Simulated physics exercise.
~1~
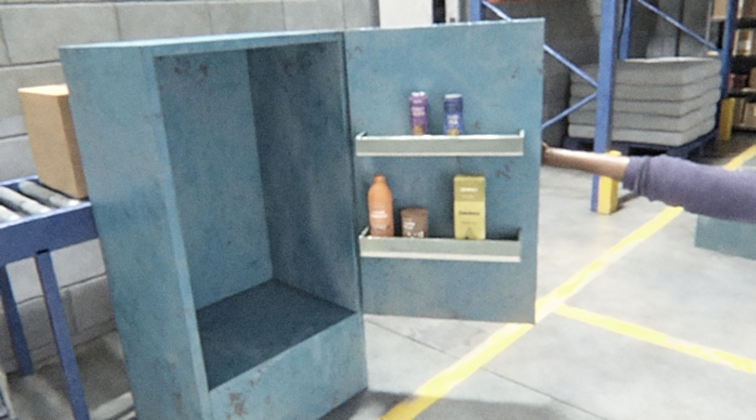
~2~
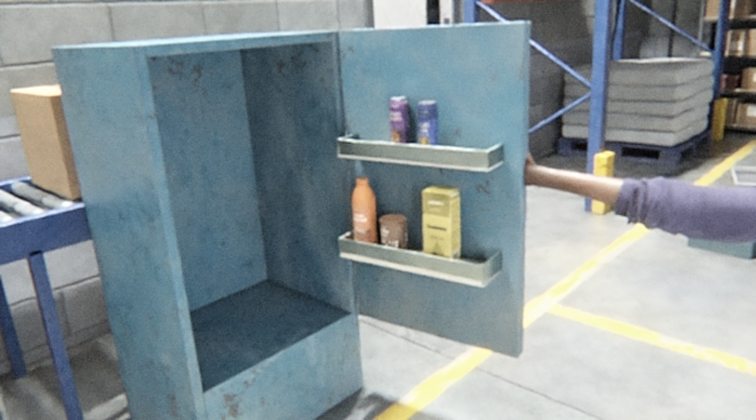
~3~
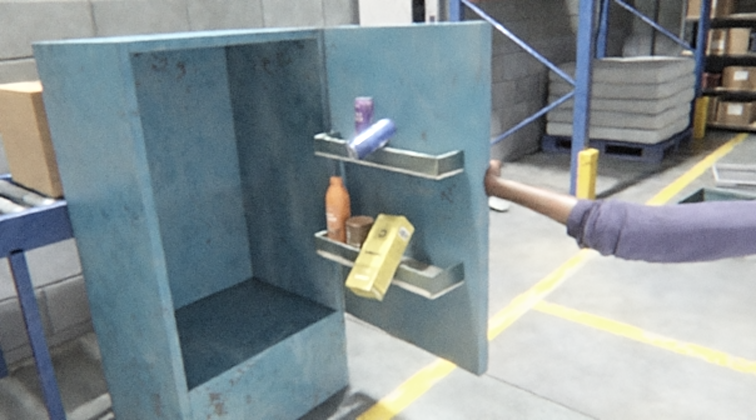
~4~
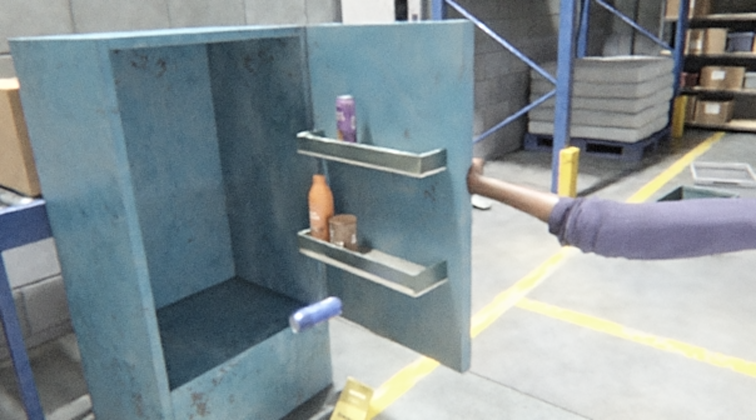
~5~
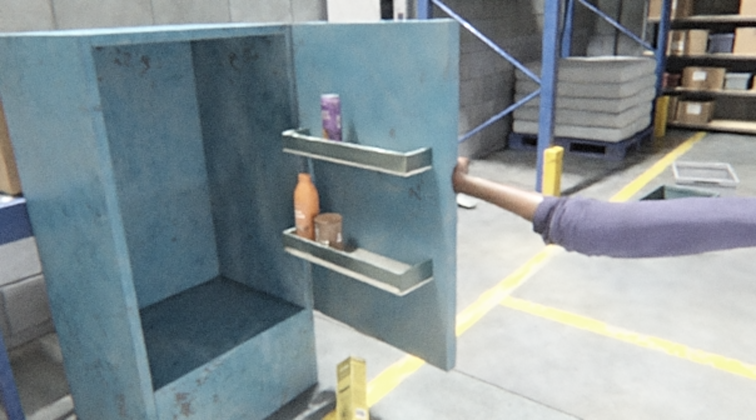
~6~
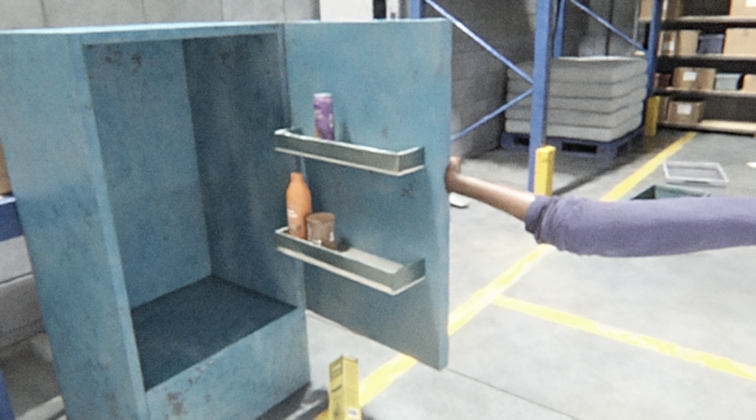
A blue locker door with two racks on its inside swings toward the viewer, moved by a purple-sleeved arm at its outer edge. At first a purple can and a blue can stand on the upper rack, with an orange bottle, a small brown tin and a yellow carton below. As the door turns, the blue can tips onto its side and the carton pitches over the lower rail. Both drop clear of the racks, the can passing out of sight and the carton ending leaning near the floor. The purple can, bottle and tin remain upright, the hand still at the door.
